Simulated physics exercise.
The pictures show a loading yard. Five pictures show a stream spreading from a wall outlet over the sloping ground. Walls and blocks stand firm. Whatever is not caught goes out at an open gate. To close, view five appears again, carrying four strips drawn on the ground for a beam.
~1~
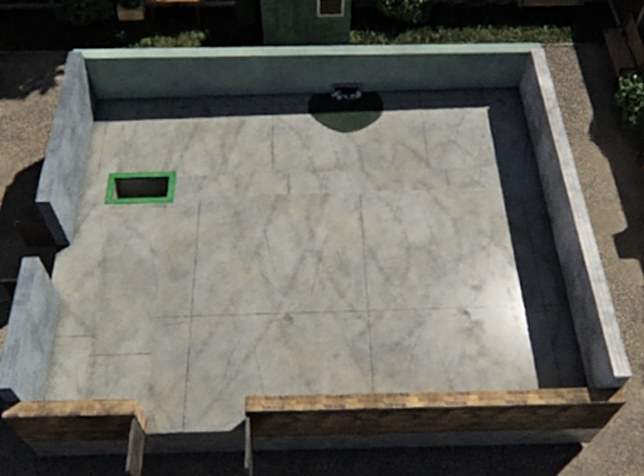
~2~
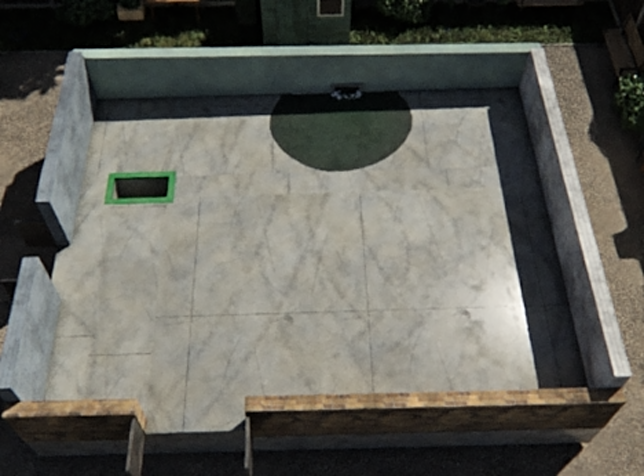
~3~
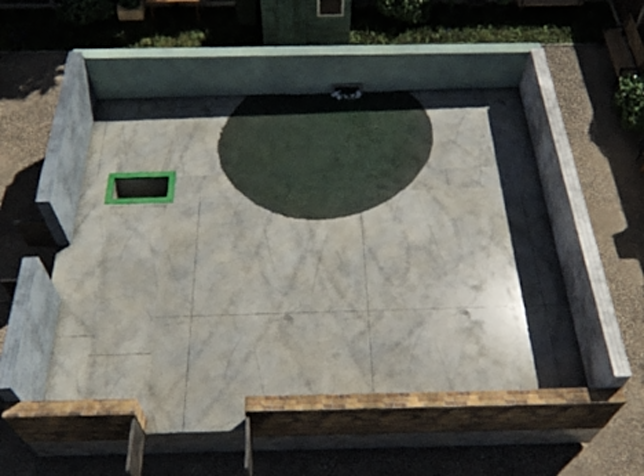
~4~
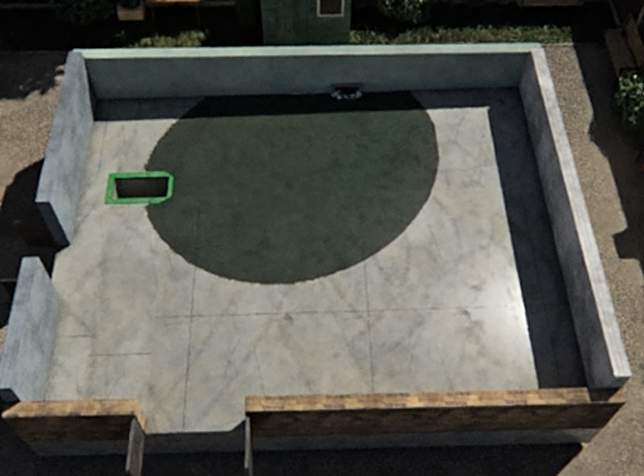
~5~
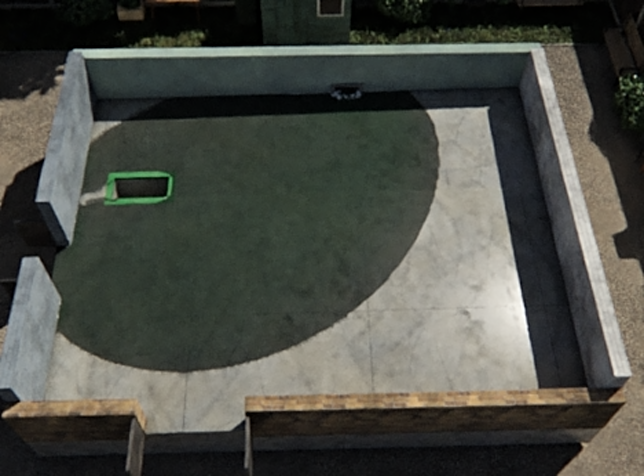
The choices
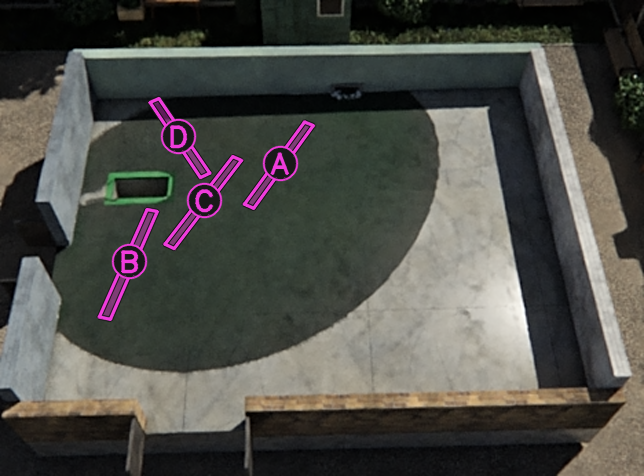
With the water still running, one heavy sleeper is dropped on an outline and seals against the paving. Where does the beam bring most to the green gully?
Take B.
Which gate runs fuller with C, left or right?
More leaves on the left.
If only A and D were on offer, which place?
Here it is place A.
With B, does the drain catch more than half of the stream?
No, it does not.
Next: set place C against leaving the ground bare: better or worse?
Worse.
On the marked copy, A from (249, 206) to (308, 123); B from (104, 318) to (152, 210); C from (169, 246) to (237, 158); D from (154, 100) to (205, 175).
With A, about 14 % of the stream goes into the green gully, about 86 % out by the gates.
With B, about 24 % of the stream goes into the green gully, about 75 % out by the gates.
With C, about 12 % of the stream goes into the green gully, about 87 % out by the gates.
With D, about 8 % of the stream goes into the green gully, about 91 % out by the gates.
